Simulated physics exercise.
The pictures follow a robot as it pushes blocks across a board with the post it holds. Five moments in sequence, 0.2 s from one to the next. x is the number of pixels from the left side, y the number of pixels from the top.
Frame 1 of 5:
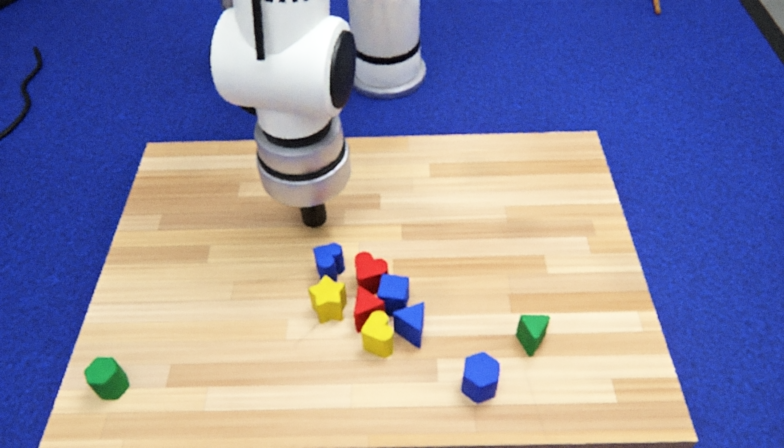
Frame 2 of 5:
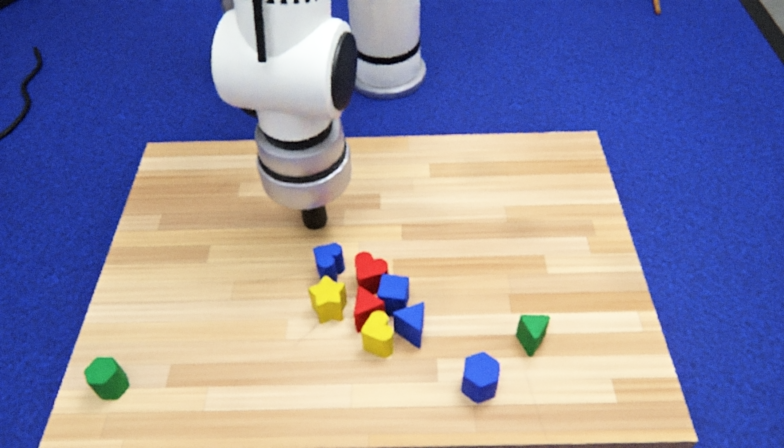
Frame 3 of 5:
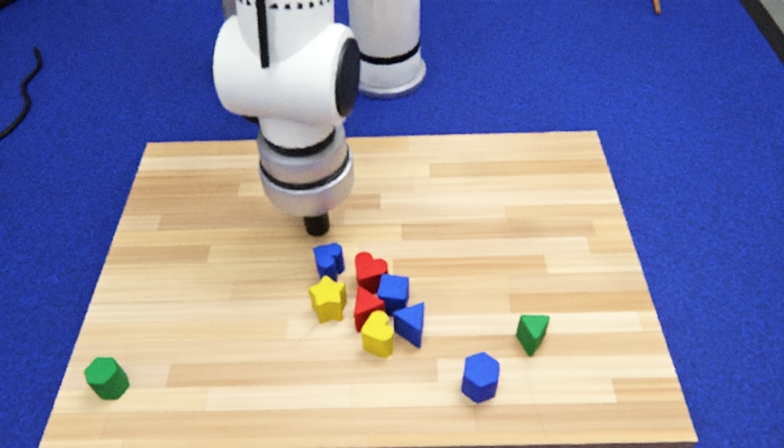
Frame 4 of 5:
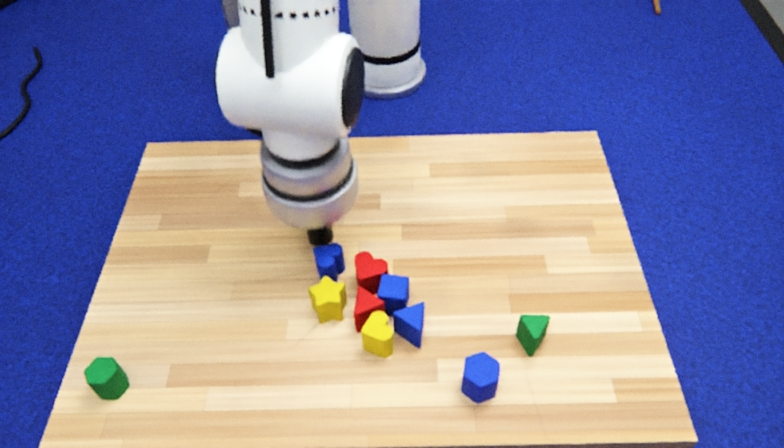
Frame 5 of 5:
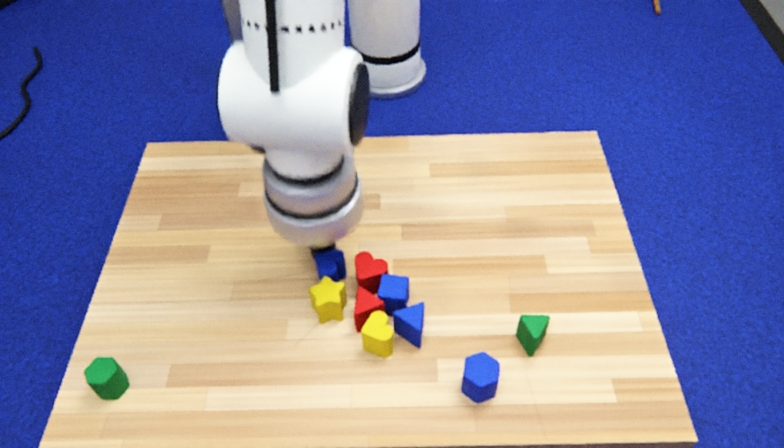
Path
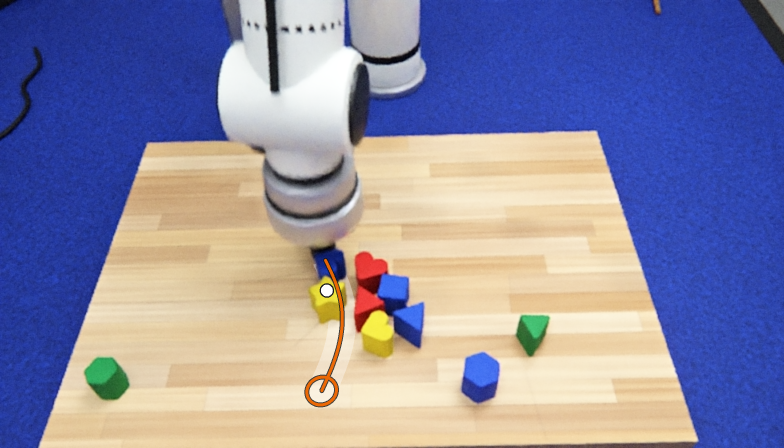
On a wooden board, a robot arm moves down and slightly nudges a blue block.
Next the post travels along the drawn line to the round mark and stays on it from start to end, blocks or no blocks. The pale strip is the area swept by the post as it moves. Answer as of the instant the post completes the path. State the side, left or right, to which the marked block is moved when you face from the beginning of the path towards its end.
It's set to shift right.
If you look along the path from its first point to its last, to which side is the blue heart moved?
Well, taking the path from its start to its end as straight ahead, the blue heart moves to the left.
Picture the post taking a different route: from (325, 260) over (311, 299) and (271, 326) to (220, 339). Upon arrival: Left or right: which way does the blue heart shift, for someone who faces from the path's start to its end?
Sideways, to the left.
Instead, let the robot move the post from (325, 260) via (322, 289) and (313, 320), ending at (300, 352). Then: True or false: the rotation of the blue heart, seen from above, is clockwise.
Verdict: False.
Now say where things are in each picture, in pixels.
Lower end of the post (315, 219), tops of blocks, yellow star (327, 291), blue heart (327, 253), red triangular piece (366, 301), yellow heart (378, 326), in the first frame.
Post (316, 221), blocks as before, in the second frame.
Post (318, 227), blocks as before, in the third frame.
Post (321, 238), blocks as before, in the fourth frame.
Post (324, 254), yellow star (327, 291), blue heart (329, 260), red triangular piece (366, 301), yellow heart (378, 326), in the fifth frame.
The drawn path runs from (325, 260) by way of (340, 298) and (340, 342) to (322, 391); the dot is on the yellow star.
On the path given first. One third of the way, post (339, 292); yellow star (326, 324), turned 25° clockwise; blue heart (346, 300); red triangular piece (369, 302).
Two thirds of the way, post (339, 337); yellow star (313, 348), turned 65° clockwise; blue heart (359, 340), turned 45° anticlockwise; red triangular piece (377, 306), turned 10° anticlockwise; yellow heart (387, 335), turned 35° anticlockwise.
At the end, post (320, 385); yellow star (287, 372), turned 140° clockwise; blue heart (360, 344), turned 55° anticlockwise; red triangular piece (377, 306), turned 10° anticlockwise; yellow heart (388, 336), turned 40° anticlockwise.
